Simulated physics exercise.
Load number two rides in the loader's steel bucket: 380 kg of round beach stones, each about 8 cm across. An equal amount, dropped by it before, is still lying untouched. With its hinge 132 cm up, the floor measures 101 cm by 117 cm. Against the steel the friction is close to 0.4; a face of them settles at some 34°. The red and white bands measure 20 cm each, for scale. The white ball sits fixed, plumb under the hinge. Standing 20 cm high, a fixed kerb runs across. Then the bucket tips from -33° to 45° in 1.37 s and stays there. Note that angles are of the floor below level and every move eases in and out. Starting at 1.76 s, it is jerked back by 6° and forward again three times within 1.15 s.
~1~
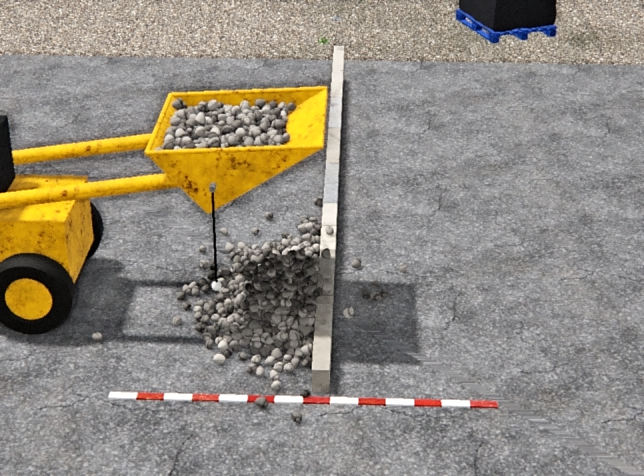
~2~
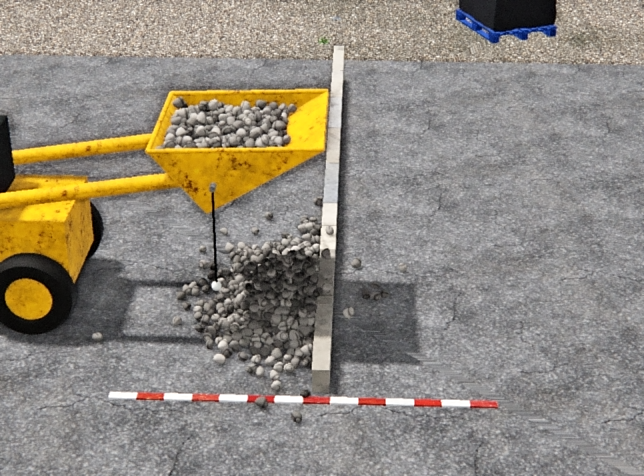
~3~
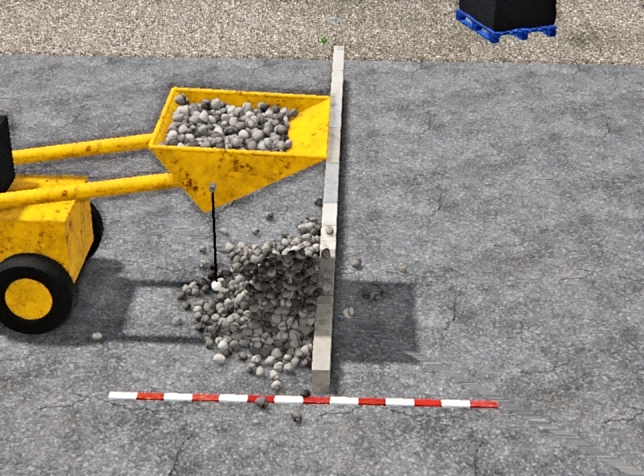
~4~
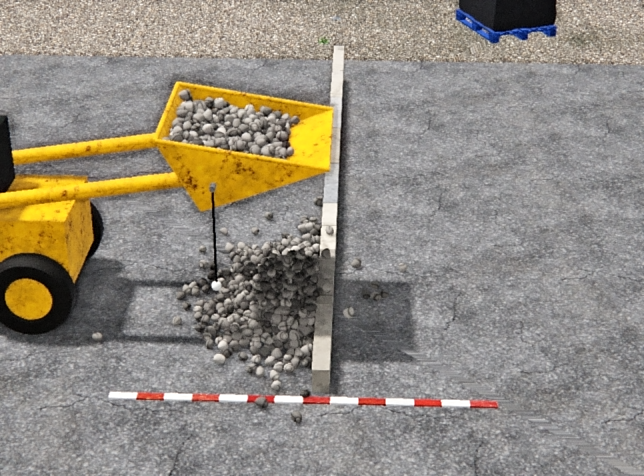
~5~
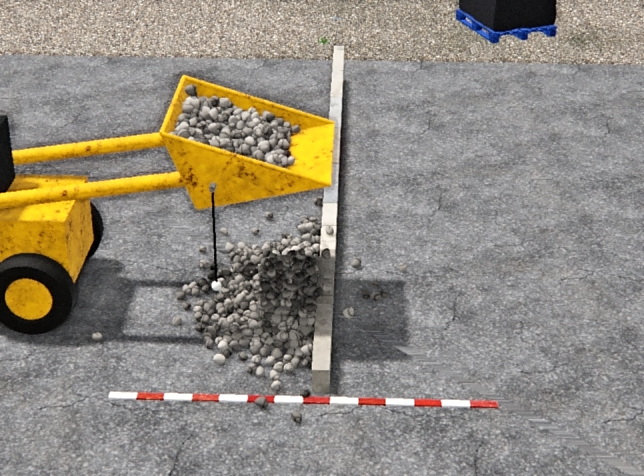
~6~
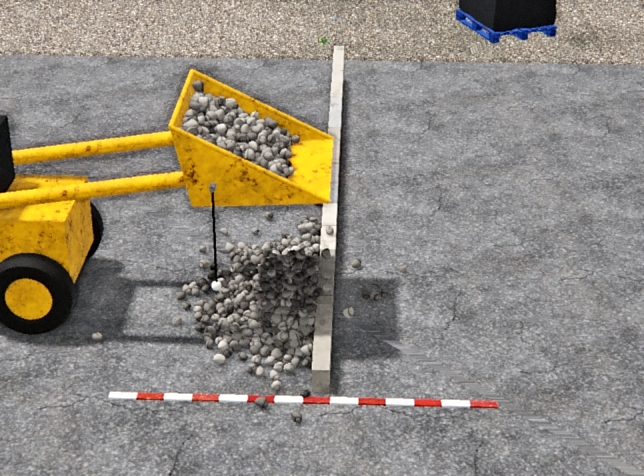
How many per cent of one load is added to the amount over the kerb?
About 72 per cent of a load.
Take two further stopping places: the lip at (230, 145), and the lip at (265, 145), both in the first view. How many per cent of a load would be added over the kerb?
About 0 per cent for the first, 15 per cent for the second.
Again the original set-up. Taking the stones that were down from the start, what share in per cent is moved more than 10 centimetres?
Roughly 5 % of them.
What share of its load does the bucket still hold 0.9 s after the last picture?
Some 35 percent, roughly.
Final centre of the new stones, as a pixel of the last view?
Centre at roughly (366, 299).
Then, 0.4 s after the last picture the floor is at 33°; in per cent of one load, 98 in the bucket, 100 on this side of the kerb, 1 over the kerb; the foremost stones are at (368, 288).
Then, 0.9 s after the last picture the floor is at 45°; in per cent of one load, 33 in the bucket, 147 on this side of the kerb, 20 over the kerb; the foremost stones are at (387, 301).
Then, 2.8 s after the last picture the floor is at 45°; in per cent of one load, 0 in the bucket, 127 on this side of the kerb, 73 over the kerb; the foremost stones are at (580, 295).
Then, 5.4 s after the last picture the floor is at 45°; in per cent of one load, 0 in the bucket, 127 on this side of the kerb, 73 over the kerb; the foremost stones are at (580, 295). Net gain over the kerb, 72.
